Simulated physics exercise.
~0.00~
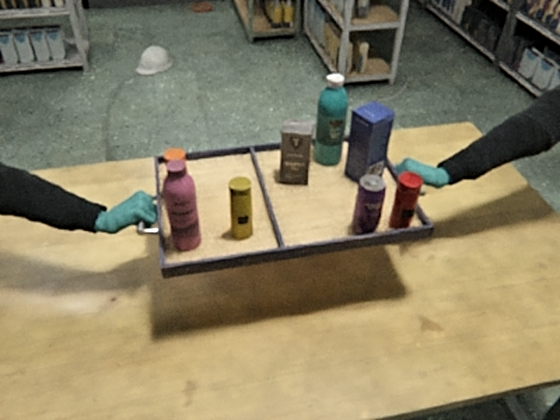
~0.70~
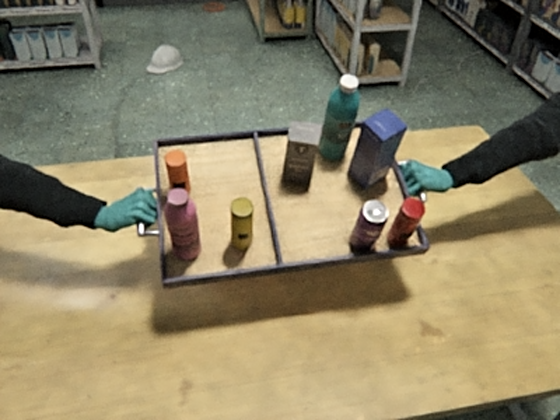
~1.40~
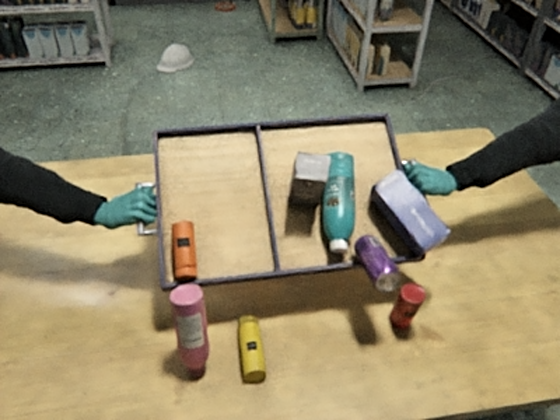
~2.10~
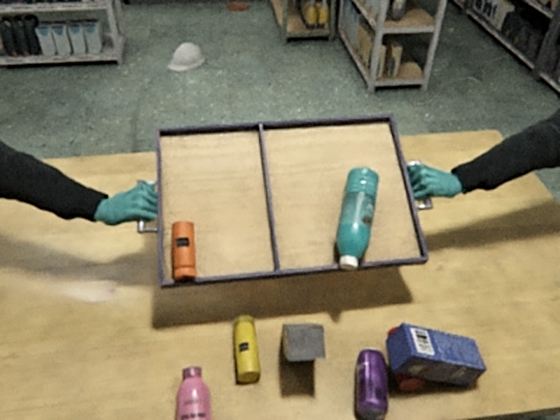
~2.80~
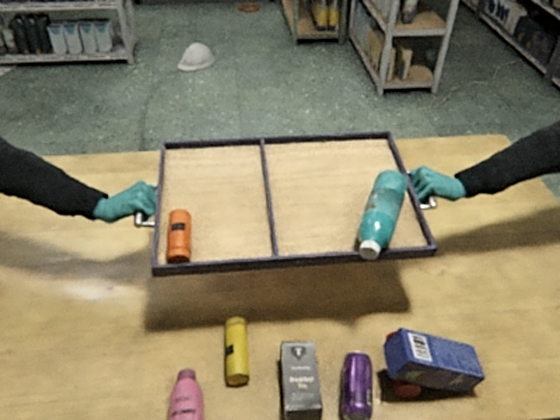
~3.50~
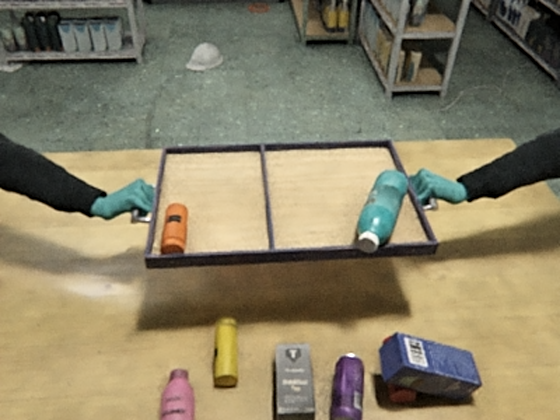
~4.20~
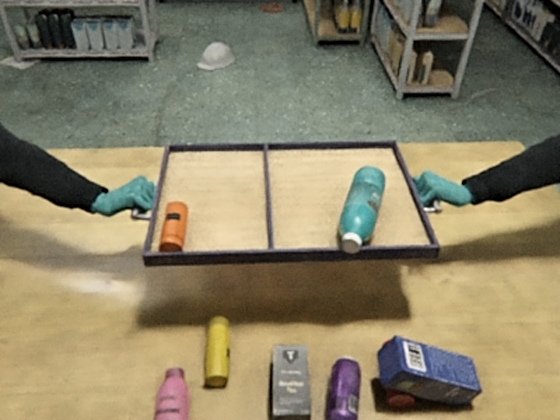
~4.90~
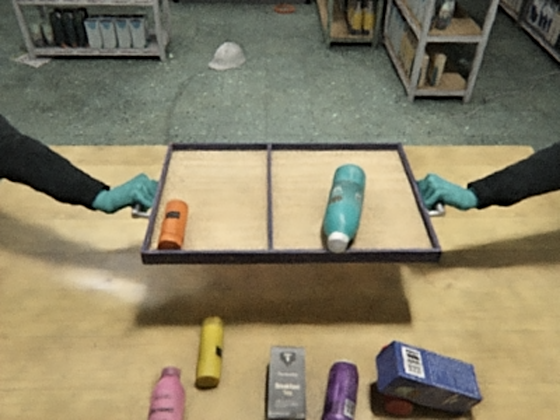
Two gloved hands tip a tray toward the viewer, spilling six items and keeping two bottles.
